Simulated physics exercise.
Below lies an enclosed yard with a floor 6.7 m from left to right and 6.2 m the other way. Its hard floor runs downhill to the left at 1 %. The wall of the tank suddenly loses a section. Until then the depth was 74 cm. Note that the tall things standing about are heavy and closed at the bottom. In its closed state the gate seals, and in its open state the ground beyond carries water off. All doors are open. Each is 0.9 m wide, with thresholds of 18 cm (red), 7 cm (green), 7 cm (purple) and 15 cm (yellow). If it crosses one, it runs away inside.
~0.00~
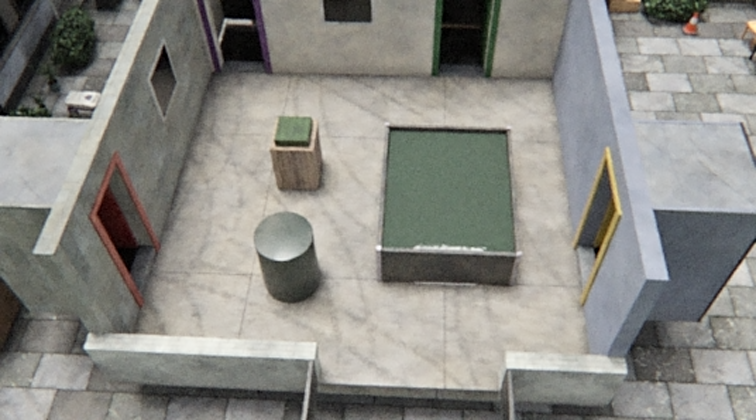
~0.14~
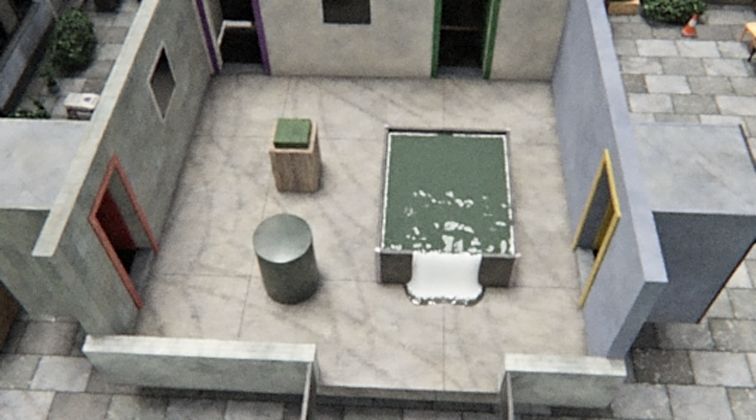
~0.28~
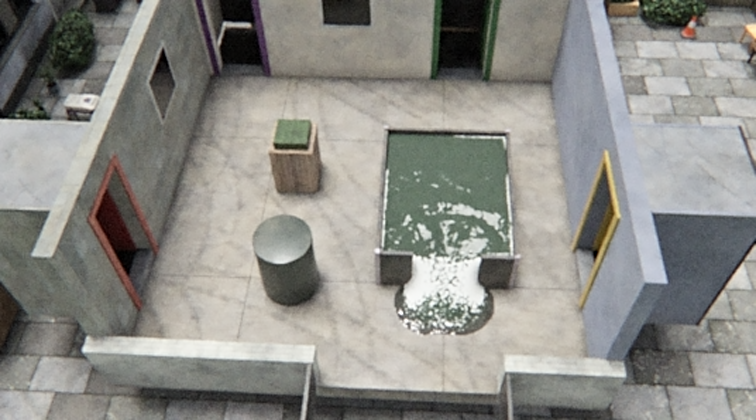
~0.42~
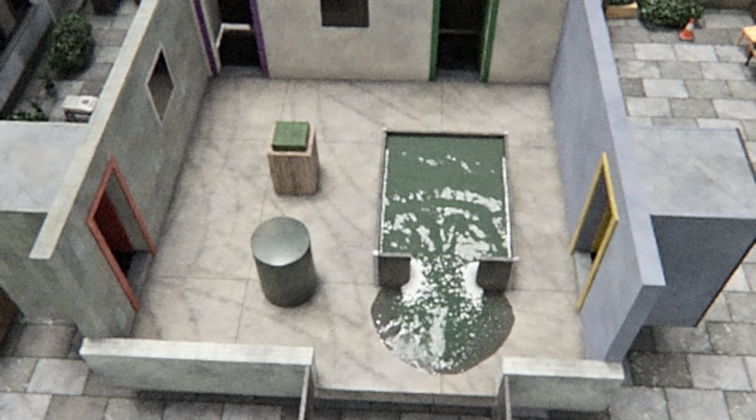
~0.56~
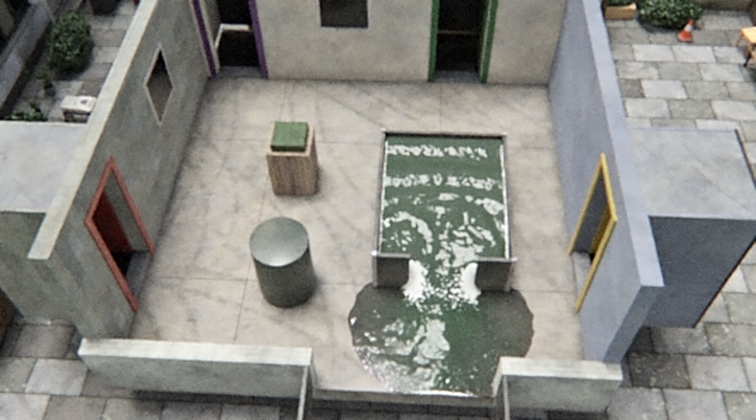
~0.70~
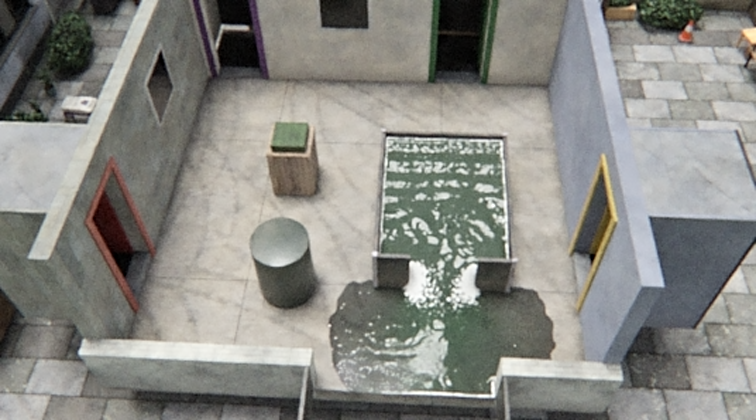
To begin with, a tank of dark green water stands still in a walled yard beside a grey cylinder and a wooden block. Then its near wall opens and water pours through the gap, spreading in a rounded pool that widens across the floor to the low front wall's opening, while ripples cover the tank's surface.
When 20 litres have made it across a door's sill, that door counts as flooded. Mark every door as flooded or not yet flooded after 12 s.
After that time, red door: Not yet flooded; green door: Not yet flooded; purple door: Not yet flooded; yellow door: Not yet flooded.
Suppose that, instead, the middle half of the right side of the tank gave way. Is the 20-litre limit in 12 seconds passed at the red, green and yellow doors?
Red: Within the limit; green: Exceeding the limit; yellow: Exceeding the limit.
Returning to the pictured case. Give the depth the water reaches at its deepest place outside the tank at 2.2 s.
I'd say near 30 centimetres.
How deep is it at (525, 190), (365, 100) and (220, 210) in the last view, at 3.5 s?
Close to 5, 0 and 0 centimetres.
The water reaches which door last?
Last comes the purple one.
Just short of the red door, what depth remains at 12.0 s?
2.5 cm or so.
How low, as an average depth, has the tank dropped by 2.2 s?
Average depth: About 44 cm.
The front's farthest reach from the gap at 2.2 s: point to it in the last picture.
Somewhere about (170, 366).
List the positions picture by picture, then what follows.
The tank at (448, 188) is whole and still, 74 cm deep, in the first frame.
Water pours out at (445, 274) and has run 0.6 m, to (478, 294); typically 8 cm deep outside, 74 cm at the tank's back, in the second frame.
Water pours out at (445, 276) and has run 0.9 m, to (414, 324); typically 11 cm deep outside, 74 cm at the tank's back, in the third frame.
The front is at a hidden place, 1.4 m from the gap at (443, 278); 2.0 m2 of floor is under water; 74 cm left at the back of the tank, in the fourth frame.
Water pours out at (441, 278) and has run 1.8 m, to a hidden place; typically 6 cm deep outside, 74 cm at the tank's back, in the fifth frame.
The front is at a hidden place, 2.1 m from the gap at (442, 278); 4.2 m2 of floor is under water; 68 cm left at the back of the tank, in the sixth frame.
After 1.4 s water covers 15 % of the floor and is deepest (38 cm) near (447, 301); red door not reached, green door not reached, purple door not reached, yellow door not reached.
After 2.2 s water covers 20 % of the floor and is deepest (30 cm) near (565, 384); red door not reached, green door not reached, purple door not reached, yellow door 5 cm at the sill, 0 L in.
After 3.5 s water covers 30 % of the floor and is deepest (23 cm) near (435, 300); red door not reached, green door not reached, purple door not reached, yellow door 5 cm at the sill, 0 L in.
After 7.0 s water covers 40 % of the floor and is deepest (13 cm) near (435, 300); red door 3 cm at the sill, 0 L in, green door 5 cm at the sill, 0 L in, purple door not reached, yellow door 3 cm at the sill, 0 L in.
After 12.0 s water covers 70 % of the floor and is deepest (7 cm) near (435, 300); red door 2 cm at the sill, 0 L in, green door 3 cm at the sill, 0 L in, purple door 2 cm at the sill, 0 L in, yellow door 1 cm at the sill, 0 L in.
